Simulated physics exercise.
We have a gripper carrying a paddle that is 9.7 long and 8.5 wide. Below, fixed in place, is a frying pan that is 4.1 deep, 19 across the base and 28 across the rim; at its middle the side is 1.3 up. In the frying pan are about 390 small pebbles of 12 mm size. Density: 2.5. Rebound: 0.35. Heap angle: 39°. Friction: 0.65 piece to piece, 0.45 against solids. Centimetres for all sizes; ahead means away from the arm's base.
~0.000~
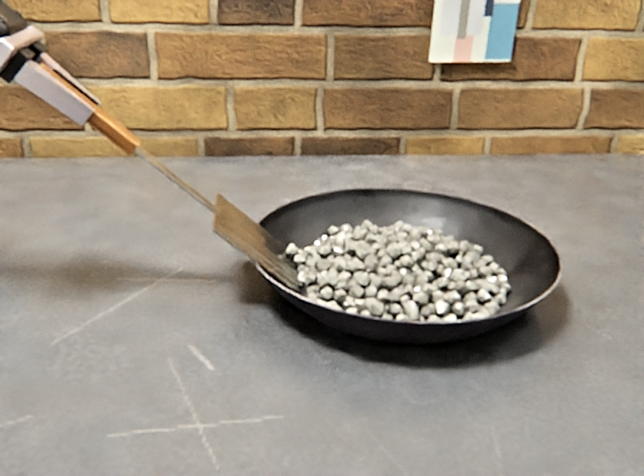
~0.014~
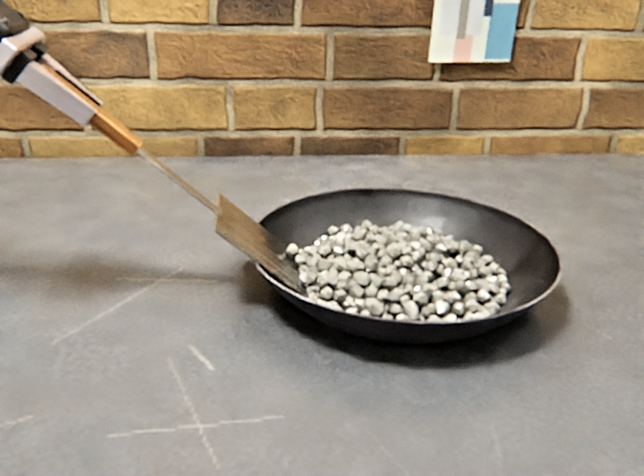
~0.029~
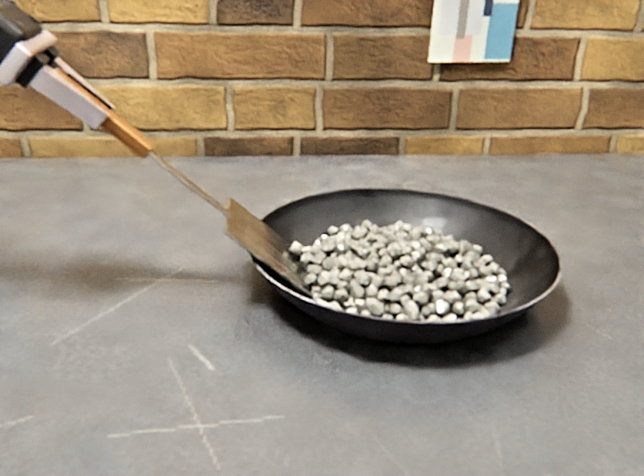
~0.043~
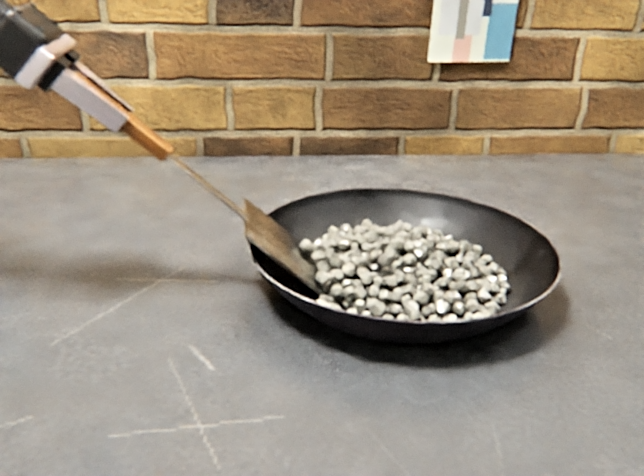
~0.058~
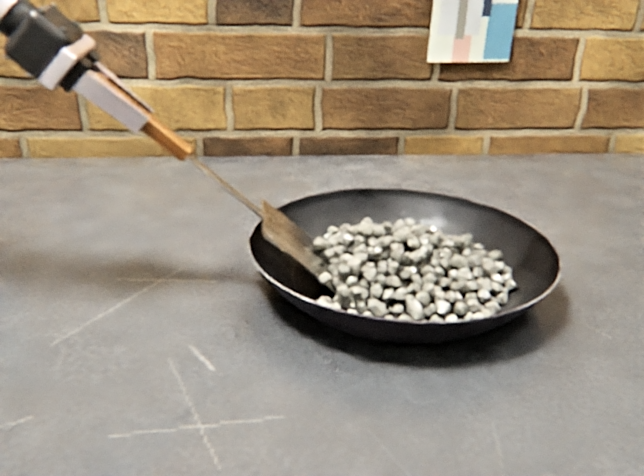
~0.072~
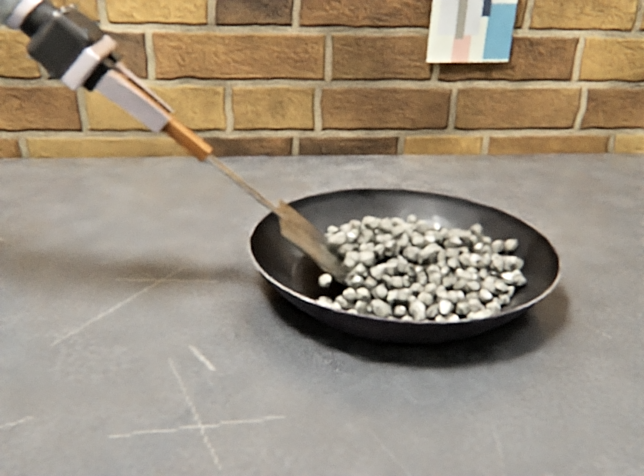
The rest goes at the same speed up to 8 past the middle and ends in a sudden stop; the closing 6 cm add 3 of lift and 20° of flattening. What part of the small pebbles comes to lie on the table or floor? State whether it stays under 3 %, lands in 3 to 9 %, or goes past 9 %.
It goes past 9 %.
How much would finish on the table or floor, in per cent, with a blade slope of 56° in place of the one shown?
Some 20 in a hundred.
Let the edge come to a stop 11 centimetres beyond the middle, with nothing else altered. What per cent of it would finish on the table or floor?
35 %, roughly.
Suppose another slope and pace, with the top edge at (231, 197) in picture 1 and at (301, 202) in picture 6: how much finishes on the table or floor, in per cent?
Some 15 per cent.
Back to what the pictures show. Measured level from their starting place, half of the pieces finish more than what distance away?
Roughly 6 cm.
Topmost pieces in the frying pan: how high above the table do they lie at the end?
It reaches around 5.5 cm.
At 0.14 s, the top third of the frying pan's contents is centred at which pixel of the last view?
About pixel (446, 243).
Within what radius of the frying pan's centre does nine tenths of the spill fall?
That distance is around 25 cm.
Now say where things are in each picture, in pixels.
The first frame shows paddle top edge at (215, 210), sloping 42°; upper third of the load around (401, 262), from x 295 to 505, top at y 225; 393 in the frying pan.
The second frame shows paddle top edge at (217, 211), sloping 42°; upper third of the load around (401, 262), from x 295 to 505, top at y 225.
The third frame shows paddle top edge at (228, 214), sloping 42°; upper third of the load around (397, 261), from x 295 to 505, top at y 225.
The fourth frame shows paddle top edge at (245, 216), sloping 42°; upper third of the load around (390, 257), from x 305 to 505, top at y 225.
The fifth frame shows paddle top edge at (263, 216), sloping 42°; upper third of the load around (398, 253), from x 310 to 510, top at y 225.
The sixth frame shows paddle top edge at (281, 216), sloping 42°; upper third of the load around (403, 249), from x 310 to 520, top at y 220; 393 in the frying pan.
By 0.11 s, sloping 42°, highest piece 9 above the table; 393 in the frying pan.
By 0.14 s, sloping 36°, highest piece 10 above the table; 391 in the frying pan, 2 on the blade or in flight.
By 0.36 s, sloping 22°, highest piece 6 above the table; 346 in the frying pan, 43 on the table or floor, 4 on the blade or in flight.
By 1.41 s, sloping 22°, highest piece 5 above the table; 342 in the frying pan, 51 on the table or floor.
Final count, 342 in the frying pan, 51 on the table or floor. That is 13 % on the table or floor.
